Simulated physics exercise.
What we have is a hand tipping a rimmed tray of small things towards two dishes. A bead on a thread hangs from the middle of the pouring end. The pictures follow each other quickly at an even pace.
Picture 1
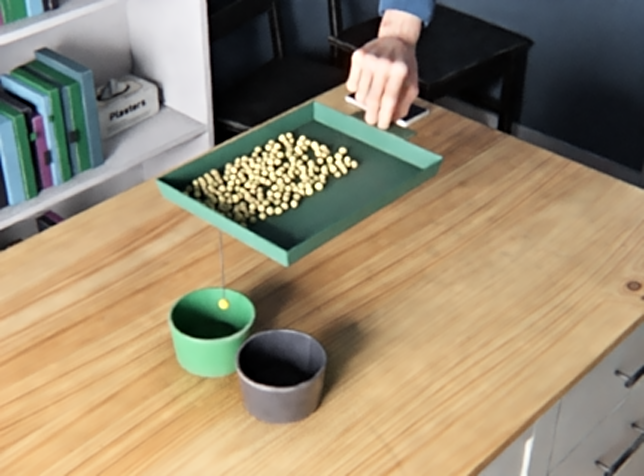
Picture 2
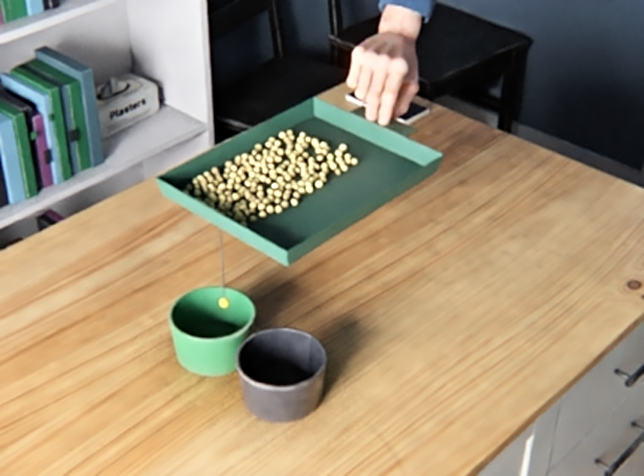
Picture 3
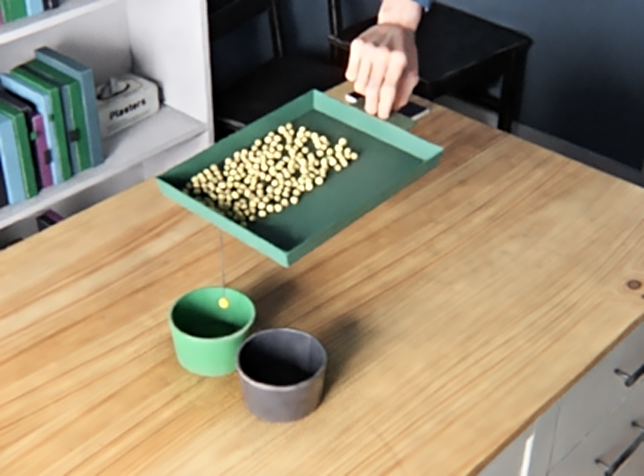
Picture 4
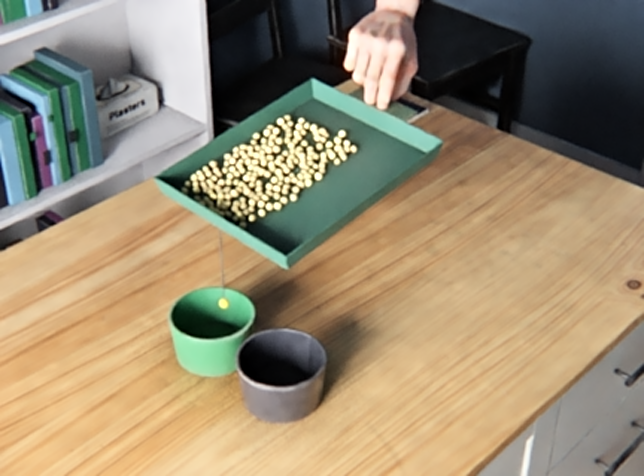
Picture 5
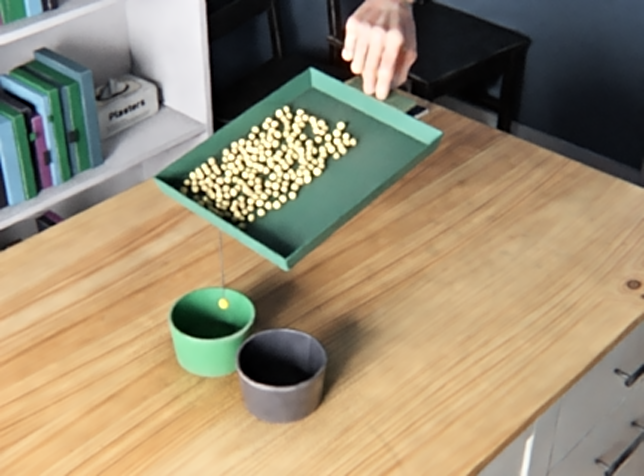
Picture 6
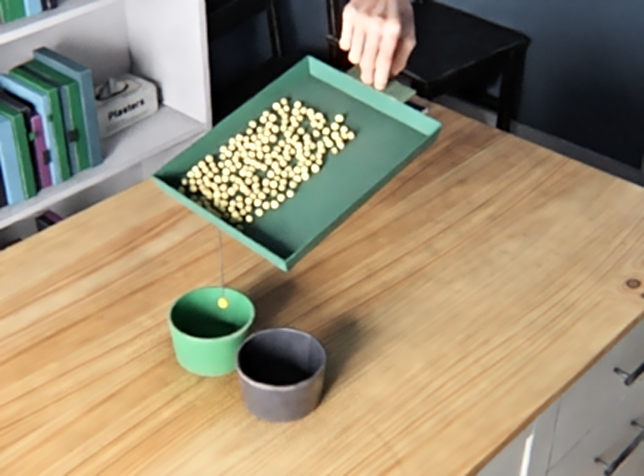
Above a wooden table, a hand steadily raises the back of a green tray of soya beans.
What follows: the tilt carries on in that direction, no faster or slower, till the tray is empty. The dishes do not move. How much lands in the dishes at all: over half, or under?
They take over half between them.
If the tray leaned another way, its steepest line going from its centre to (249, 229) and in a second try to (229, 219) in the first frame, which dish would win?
One: The right one. Two: The left one.
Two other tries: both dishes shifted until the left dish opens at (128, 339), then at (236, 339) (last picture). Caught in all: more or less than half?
At the first place below a half, at the second over half.
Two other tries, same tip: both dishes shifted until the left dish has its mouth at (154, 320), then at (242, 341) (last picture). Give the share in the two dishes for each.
First some 50, then 70 per cent.
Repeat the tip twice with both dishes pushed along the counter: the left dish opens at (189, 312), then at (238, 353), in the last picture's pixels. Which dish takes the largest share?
First right, then the left-hand dish.
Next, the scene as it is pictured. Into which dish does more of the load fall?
Fuller: Right.
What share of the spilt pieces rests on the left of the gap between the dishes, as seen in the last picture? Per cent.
About 80 per cent.
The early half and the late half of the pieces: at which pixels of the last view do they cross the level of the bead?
First near (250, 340), later near (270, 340).
Soon after the last picture, tray tipped steeply; nearly all on the tray; a stray few in the right dish; a stray few outside both; a stray few in the air.
A little later, tray tipped right over; about half on the tray; about a quarter in the right dish; a small part outside both; about a quarter in the air.
Later still, tray tipped past a quarter turn; most in the right dish; a stray few in the left dish; about a quarter outside both.
At rest, tray tipped past a quarter turn; most in the right dish; a stray few in the left dish; about a quarter outside both.
